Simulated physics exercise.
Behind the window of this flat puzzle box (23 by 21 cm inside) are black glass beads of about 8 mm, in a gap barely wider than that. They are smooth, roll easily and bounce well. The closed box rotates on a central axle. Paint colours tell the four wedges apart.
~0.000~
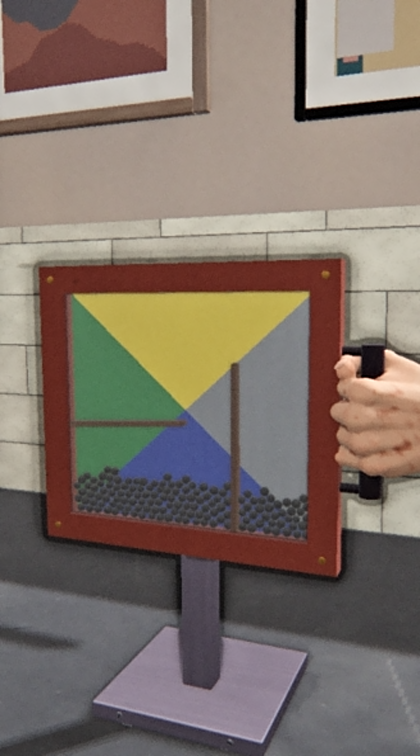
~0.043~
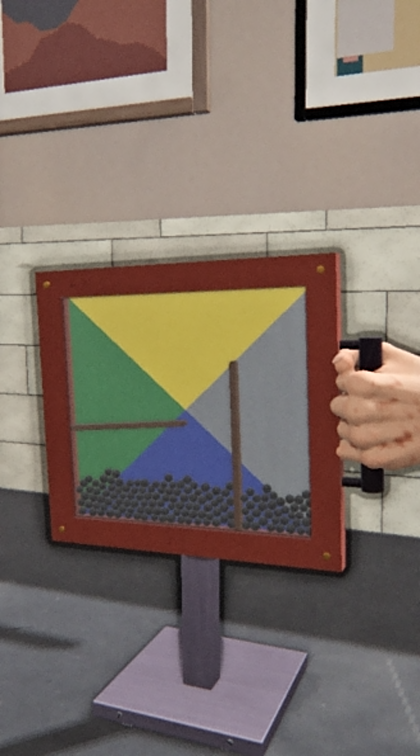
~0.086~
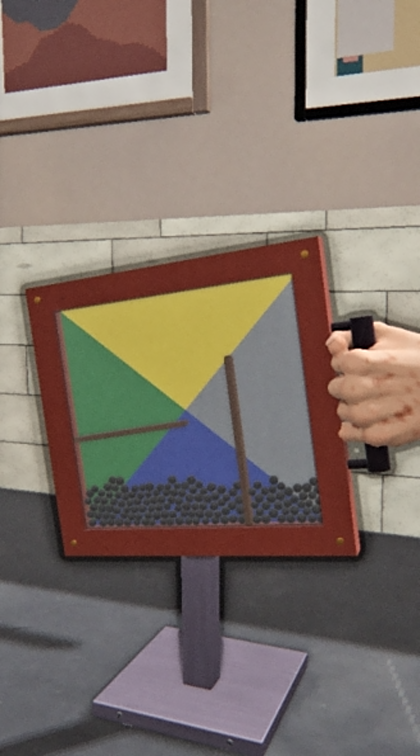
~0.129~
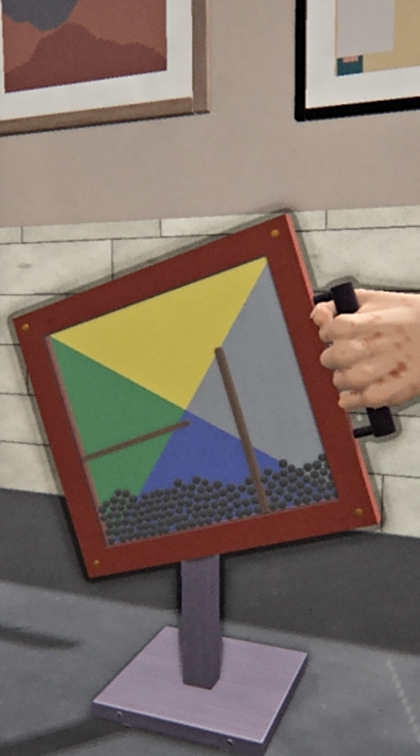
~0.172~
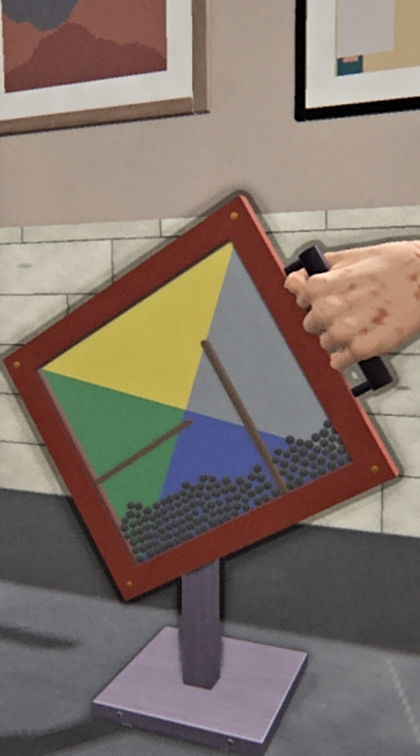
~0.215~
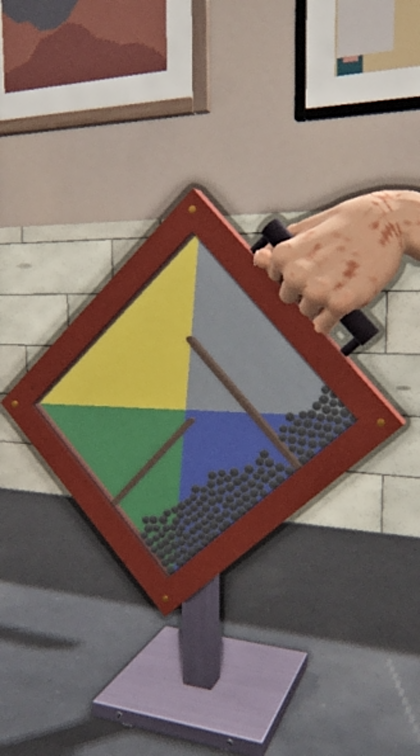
Against a tiled wall, a hand turns a red-framed puzzle box anticlockwise by its handle, black beads shifting behind the coloured window.
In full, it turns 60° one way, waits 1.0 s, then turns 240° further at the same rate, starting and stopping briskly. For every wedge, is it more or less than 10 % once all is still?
Blue: More; green: Less; yellow: Less; grey: More than 10 %.
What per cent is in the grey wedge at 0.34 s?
Some 10 per cent.
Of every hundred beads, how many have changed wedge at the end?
Some 45 per cent.
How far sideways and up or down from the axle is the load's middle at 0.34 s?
About 6 cm right and 5 cm below.
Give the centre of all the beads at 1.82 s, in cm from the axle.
About 2 cm right and 3 cm above.
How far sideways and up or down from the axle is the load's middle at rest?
Some 2 cm left and 7 cm below.
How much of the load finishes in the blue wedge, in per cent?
About 55 per cent.
After 0.34 s, it stands 60° anticlockwise; the beads' middle is 6 cm right of and 5 cm below the centre; blue 75 %, green 15 %, grey 10 %.
After 1.82 s, it stands 180° anticlockwise; the beads' middle is 2 cm right of and 3 cm above the centre; blue 25 %, green 45 %, yellow 5 %, grey 25 %.
After 2.29 s, it has come round 300° anticlockwise; the beads' middle is 2 cm right of and 5 cm below the centre; blue 45 %, yellow 10 %, grey 45 %.
All still by 3.3 s, it has come round 300° anticlockwise; blue 55 %, green 0 %, yellow 0 %, grey 45 %.
